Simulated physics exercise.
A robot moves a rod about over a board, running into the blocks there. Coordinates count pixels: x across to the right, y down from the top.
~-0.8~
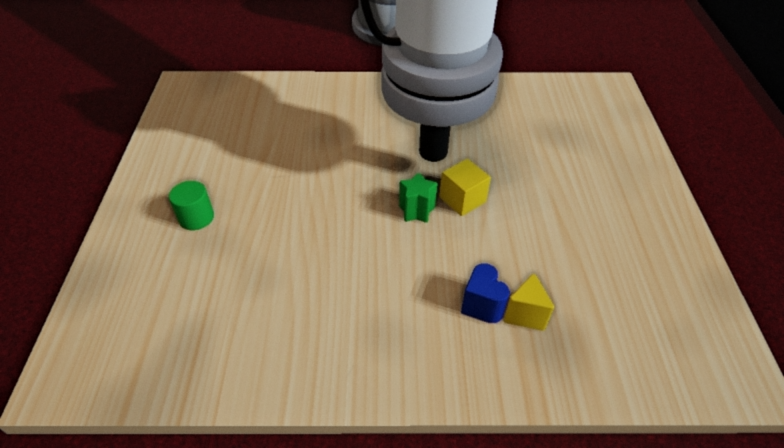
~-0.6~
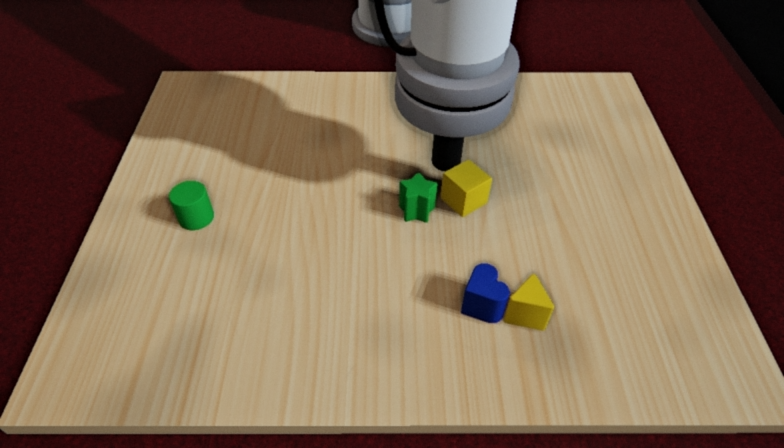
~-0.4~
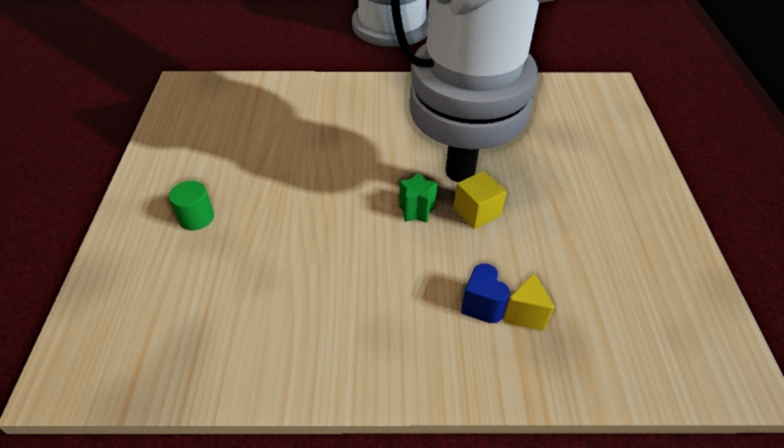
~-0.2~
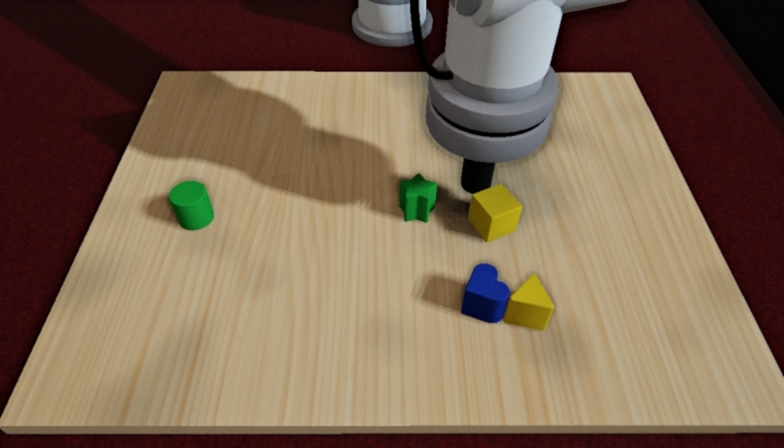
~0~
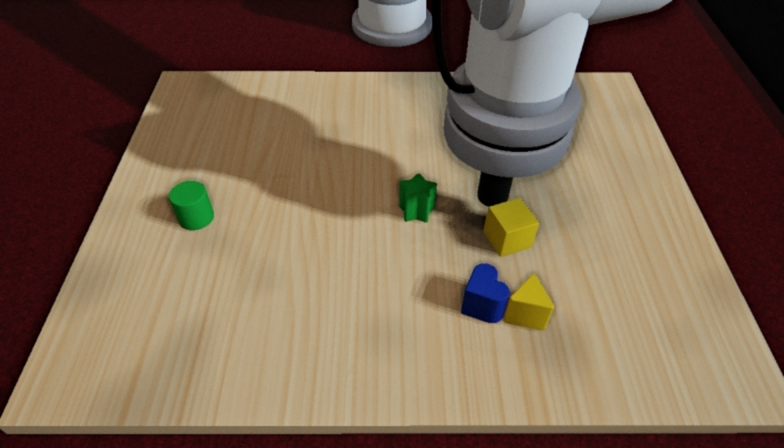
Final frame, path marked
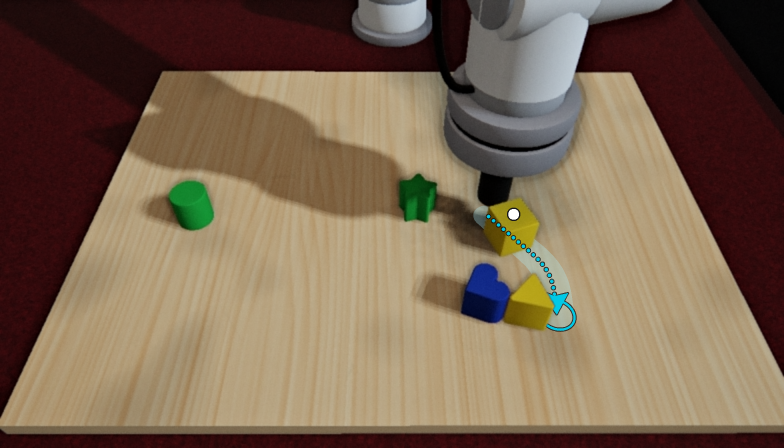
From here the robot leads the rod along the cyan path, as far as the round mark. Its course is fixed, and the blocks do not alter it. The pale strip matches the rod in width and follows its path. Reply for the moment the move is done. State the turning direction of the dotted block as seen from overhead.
Bird's-eye view: Counterclockwise.
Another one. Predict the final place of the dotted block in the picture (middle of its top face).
It will likely be found at (603, 315).
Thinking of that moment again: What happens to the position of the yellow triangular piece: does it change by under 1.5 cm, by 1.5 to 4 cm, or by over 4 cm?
Less than 1.5 cm.
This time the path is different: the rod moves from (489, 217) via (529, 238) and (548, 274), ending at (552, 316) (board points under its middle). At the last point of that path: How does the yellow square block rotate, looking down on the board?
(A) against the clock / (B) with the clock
The answer is B.
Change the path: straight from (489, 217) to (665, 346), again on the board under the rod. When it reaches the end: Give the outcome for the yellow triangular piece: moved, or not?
My prediction: It remains in place.
Path on the board, from (489, 217) over (520, 243) and (549, 274) to (557, 314); the dot is on the yellow square block.
On the path given first. One third of the way, rod at (526, 226); yellow square block at (547, 245).
Two thirds of the way, rod at (556, 257); yellow square block at (580, 280).
At the end, rod at (564, 297); yellow square block at (603, 315), turned 35° anticlockwise; yellow triangular piece in place.
